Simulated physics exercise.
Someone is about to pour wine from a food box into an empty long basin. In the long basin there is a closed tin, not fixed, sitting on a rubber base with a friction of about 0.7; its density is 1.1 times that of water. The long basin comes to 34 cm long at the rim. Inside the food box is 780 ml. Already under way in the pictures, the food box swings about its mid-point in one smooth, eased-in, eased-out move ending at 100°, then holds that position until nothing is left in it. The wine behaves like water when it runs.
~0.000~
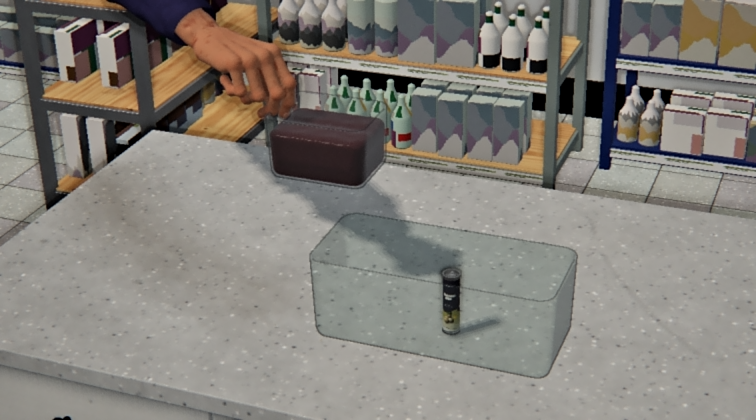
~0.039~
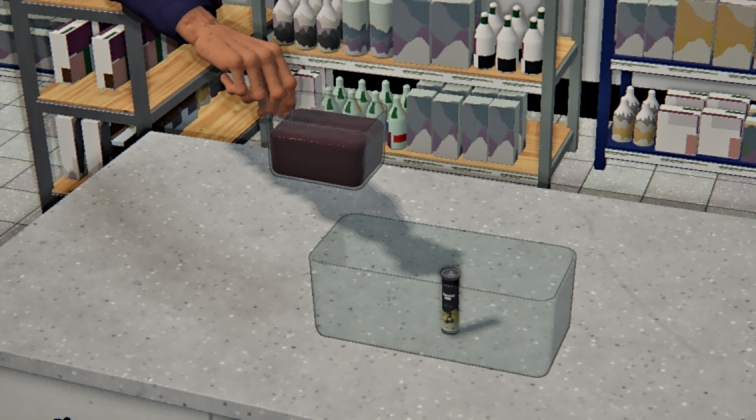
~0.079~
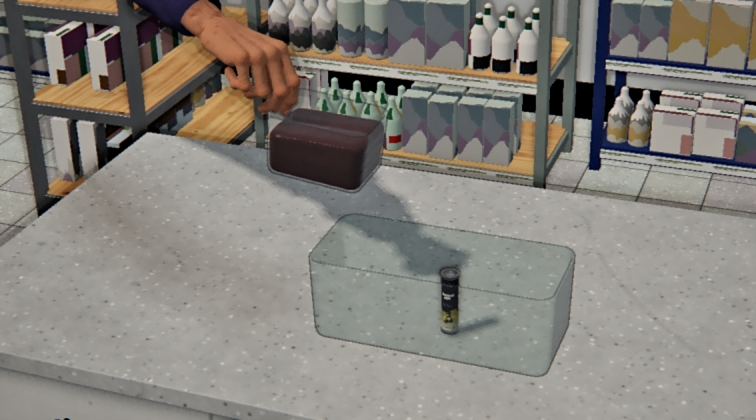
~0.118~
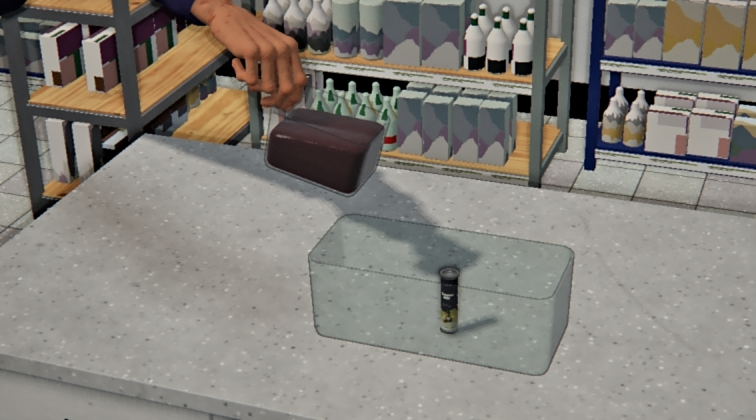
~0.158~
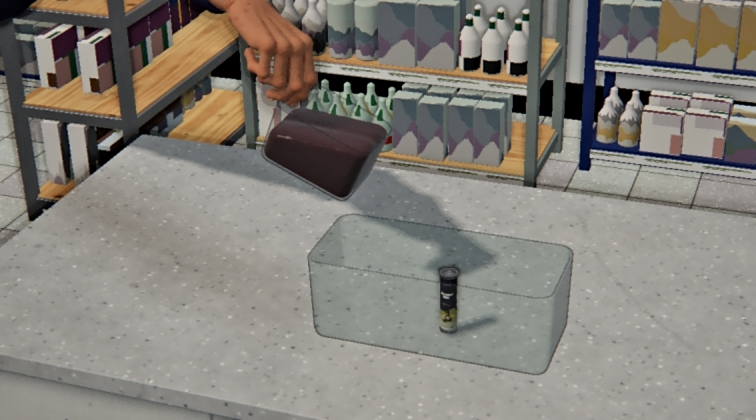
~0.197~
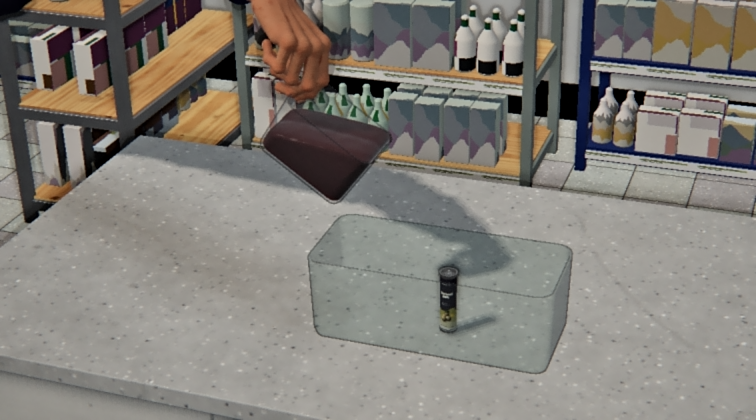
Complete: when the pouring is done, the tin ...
... has gone over.
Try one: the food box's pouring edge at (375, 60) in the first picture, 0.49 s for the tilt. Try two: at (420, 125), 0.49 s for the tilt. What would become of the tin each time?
Try 1: Tipped over; try 2: Still standing.
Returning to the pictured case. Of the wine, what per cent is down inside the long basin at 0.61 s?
Some 84 per cent.
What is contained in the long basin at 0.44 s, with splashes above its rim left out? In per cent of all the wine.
24 %, more or less.
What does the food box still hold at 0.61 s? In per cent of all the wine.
I reckon near 8 per cent still sits there.
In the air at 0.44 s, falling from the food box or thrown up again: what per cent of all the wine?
Close to 46 per cent, I'd say.
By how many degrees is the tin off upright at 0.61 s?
The tilt is near 10°.
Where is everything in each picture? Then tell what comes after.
In the first picture, it leans 0°; its right rim is at (376, 119); the wine meets the walls at (283, 118) and (376, 131); the long basin's rim runs from (327, 236) to (566, 277); the tin's top is at (451, 276).
In the second picture, it leans 2°; its right rim is at (376, 121); the wine meets the walls at (283, 119) and (376, 132).
In the third picture, it leans 6°; its right rim is at (377, 126); the wine meets the walls at (283, 118) and (377, 134).
In the fourth picture, it leans 14°; its right rim is at (379, 133); the wine meets the walls at (283, 119) and (378, 136).
In the fifth picture, it leans 24°; its right rim is at (381, 142); the wine meets the walls at (282, 119) and (380, 138).
In the sixth picture, it leans 35°; its right rim is at (381, 153); the wine meets the walls at (280, 120) and (381, 145); 2 per cent is over the edge.
After 0.44 s the tilt is 97° and 31 per cent is still to pour; the tin stands where it began.
After 0.61 s the tilt is 100° and 8 per cent is still to pour; the tin leans 11°.
After 0.79 s the tilt is 100° and 2 per cent is still to pour; the tin lies on its side.
After 0.99 s the tilt is 100° and 0 per cent is still to pour; the tin lies on its side.
In the end the tin lies on its side.
